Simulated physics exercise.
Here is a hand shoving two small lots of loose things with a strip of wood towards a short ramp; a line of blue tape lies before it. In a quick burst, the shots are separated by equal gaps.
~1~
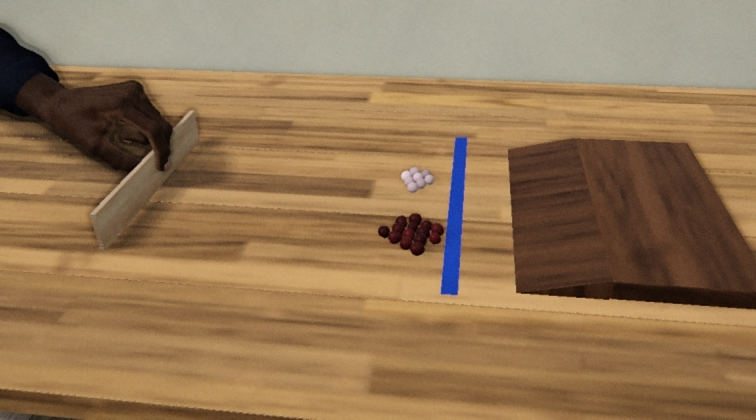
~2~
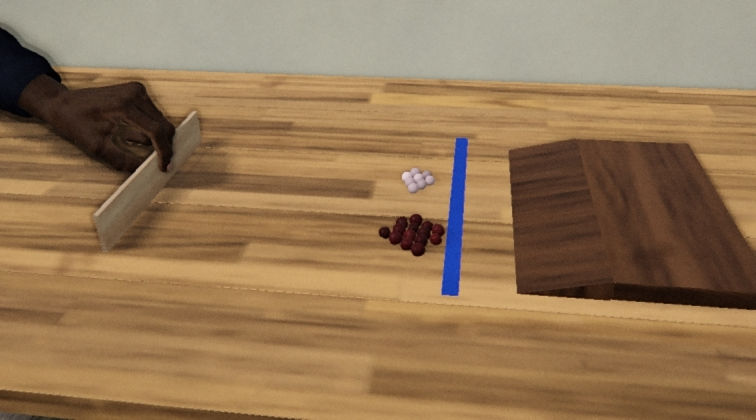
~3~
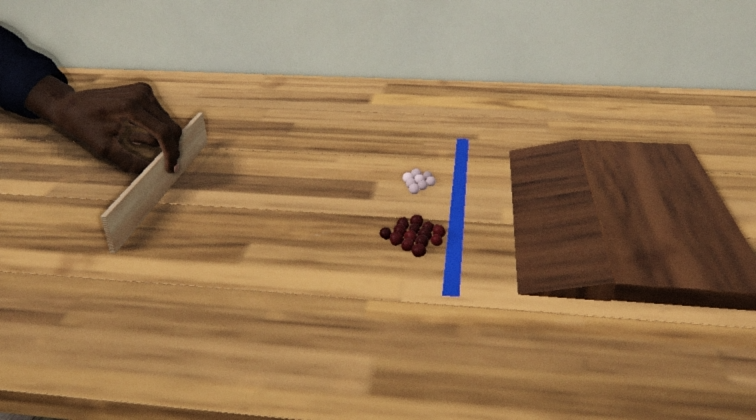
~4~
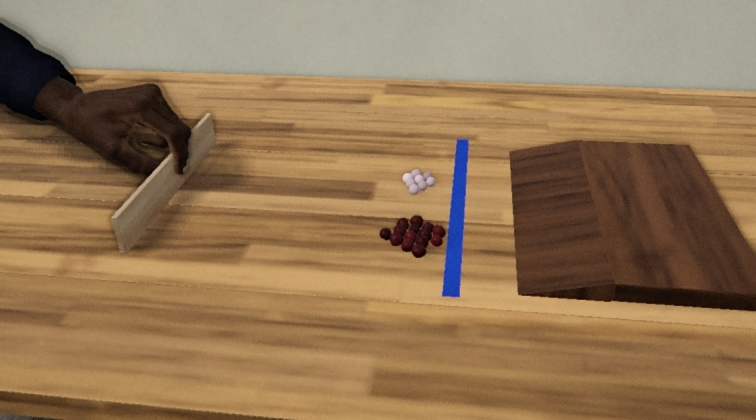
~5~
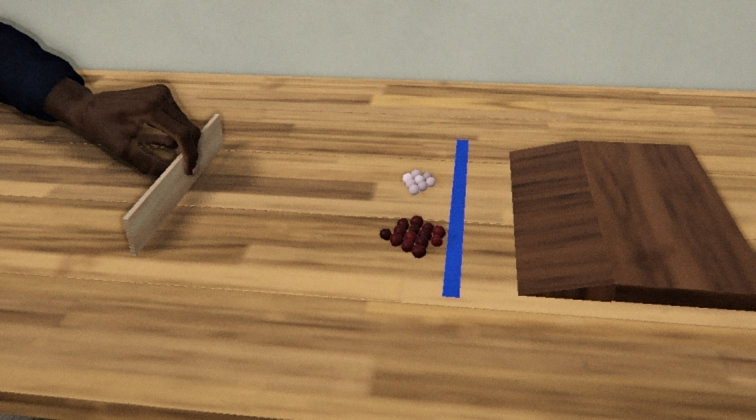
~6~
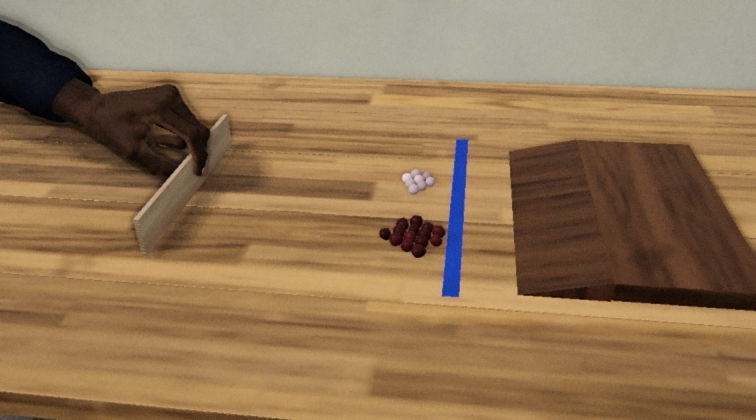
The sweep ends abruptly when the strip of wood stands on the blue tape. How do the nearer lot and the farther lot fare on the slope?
In the end the nearer lot isn't pushed up while the farther lot isn't pushed up.
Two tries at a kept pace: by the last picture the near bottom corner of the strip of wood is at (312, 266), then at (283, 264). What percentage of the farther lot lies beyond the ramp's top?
Near 100 in a hundred, then near 100 in a hundred.
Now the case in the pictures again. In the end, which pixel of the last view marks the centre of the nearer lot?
Around (483, 239).
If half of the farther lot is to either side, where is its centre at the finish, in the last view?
About (478, 186).
Then, 0.82 s after the last picture, strip of wood still moving, near (326, 166); nearer lot all short of the ramp; farther lot all short of the ramp.
Then, 1.67 s after the last picture, strip of wood stopped at the blue tape; nearer lot all short of the ramp; farther lot all short of the ramp.
By the end, strip of wood stopped at the blue tape; nearer lot none past the top, all short of the ramp; farther lot none past the top, all short of the ramp.
